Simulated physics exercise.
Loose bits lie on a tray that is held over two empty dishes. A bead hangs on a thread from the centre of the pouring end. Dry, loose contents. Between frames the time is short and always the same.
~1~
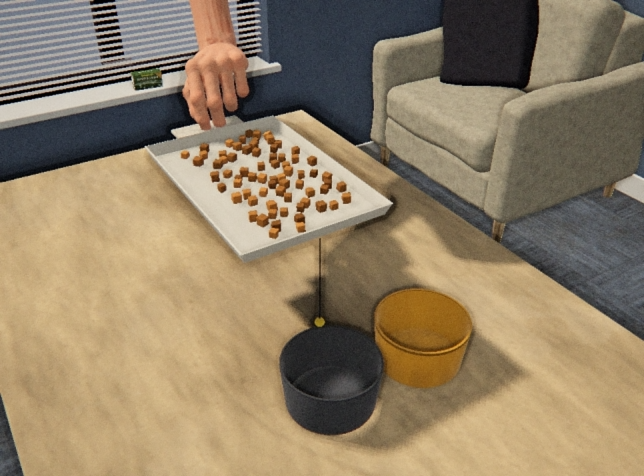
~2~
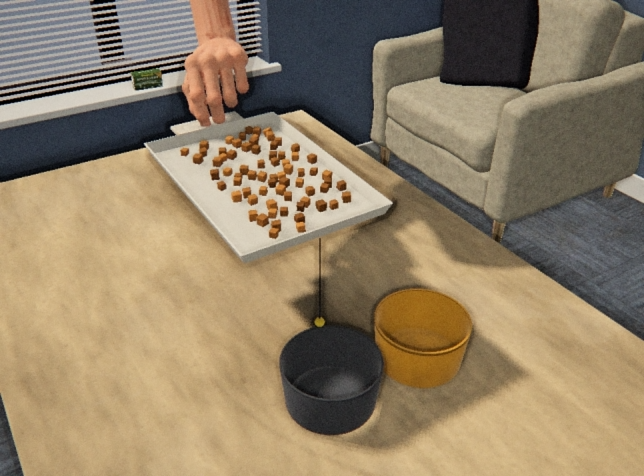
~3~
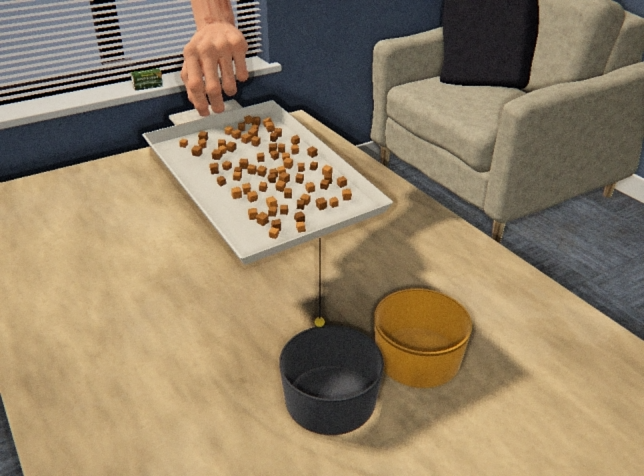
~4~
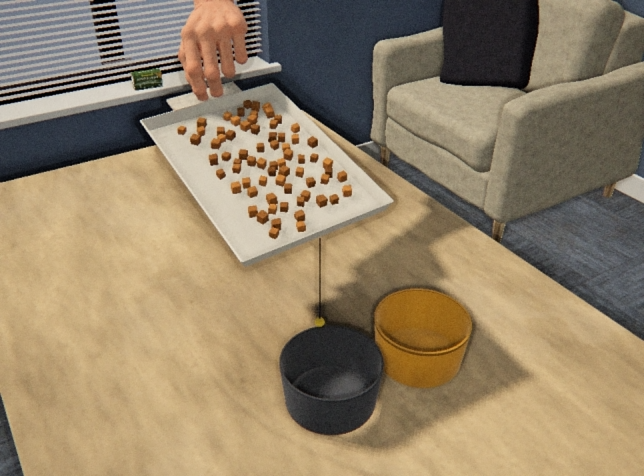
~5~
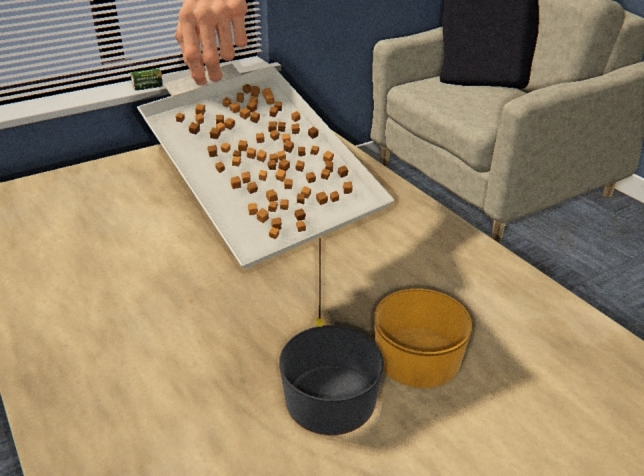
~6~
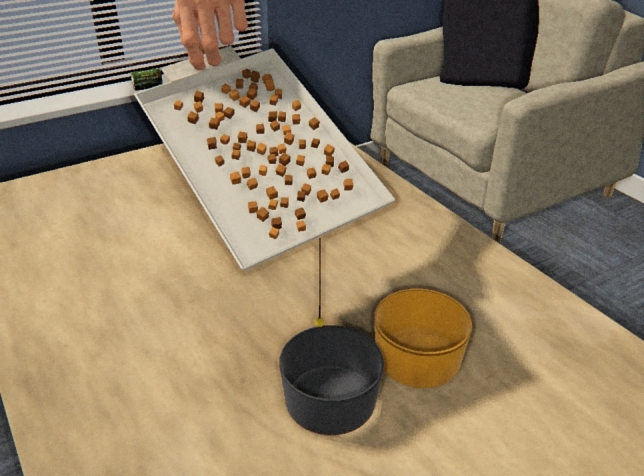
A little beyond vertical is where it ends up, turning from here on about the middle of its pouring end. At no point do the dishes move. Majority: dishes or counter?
Counter.
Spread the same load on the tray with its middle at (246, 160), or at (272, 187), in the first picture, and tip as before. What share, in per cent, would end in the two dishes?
Around 30 then around 50 per cent.
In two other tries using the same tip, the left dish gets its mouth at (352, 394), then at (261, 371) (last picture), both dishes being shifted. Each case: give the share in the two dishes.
In order, 20 % and 70 %.
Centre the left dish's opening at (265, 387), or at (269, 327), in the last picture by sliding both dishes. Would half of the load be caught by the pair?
So that's a greater portion the first time round, a lesser portion the second.
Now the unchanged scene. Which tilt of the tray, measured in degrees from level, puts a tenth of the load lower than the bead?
Angle: Approx. 75 degrees.
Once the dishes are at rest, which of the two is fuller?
Result: The left of the two takes it.
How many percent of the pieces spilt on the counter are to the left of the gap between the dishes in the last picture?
That comes to about 100 per cent of the pieces.
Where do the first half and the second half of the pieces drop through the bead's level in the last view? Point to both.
Earlier half at (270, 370), later half at (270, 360).
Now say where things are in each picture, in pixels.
Corners of the pouring end (244, 250) and (385, 202), level; middle of the load (262, 179), brown sugar cubes; left dish (360, 411); right dish (452, 364); bead on its thread (320, 322), in the first frame.
Corners of the pouring end (244, 251) and (385, 202), level; middle of the load (262, 177), in the second frame.
Corners of the pouring end (244, 253) and (385, 201), tipped barely, lowest at the left corner; middle of the load (262, 171), in the third frame.
Corners of the pouring end (244, 256) and (386, 200), tipped a little, lowest at the left corner; middle of the load (262, 164), in the fourth frame.
Corners of the pouring end (245, 259) and (387, 199), tipped clearly, lowest at the left corner; middle of the load (262, 156), in the fifth frame.
Corners of the pouring end (245, 262) and (387, 198), tipped clearly, lowest at the left corner; middle of the load (262, 149); left dish (360, 411); right dish (452, 364), in the sixth frame.
Just after the last frame, tray tipped steeply; the larger part on the tray; roughly a quarter in the air.
A moment on, tray tipped past a quarter turn; roughly a quarter in the left dish; roughly half outside both; roughly a quarter in the air.
Further on, tray tipped past a quarter turn; roughly a third in the left dish; roughly two thirds outside both.
When it is over, tray tipped past a quarter turn; roughly a third in the left dish; not one in the right dish; roughly two thirds outside both.
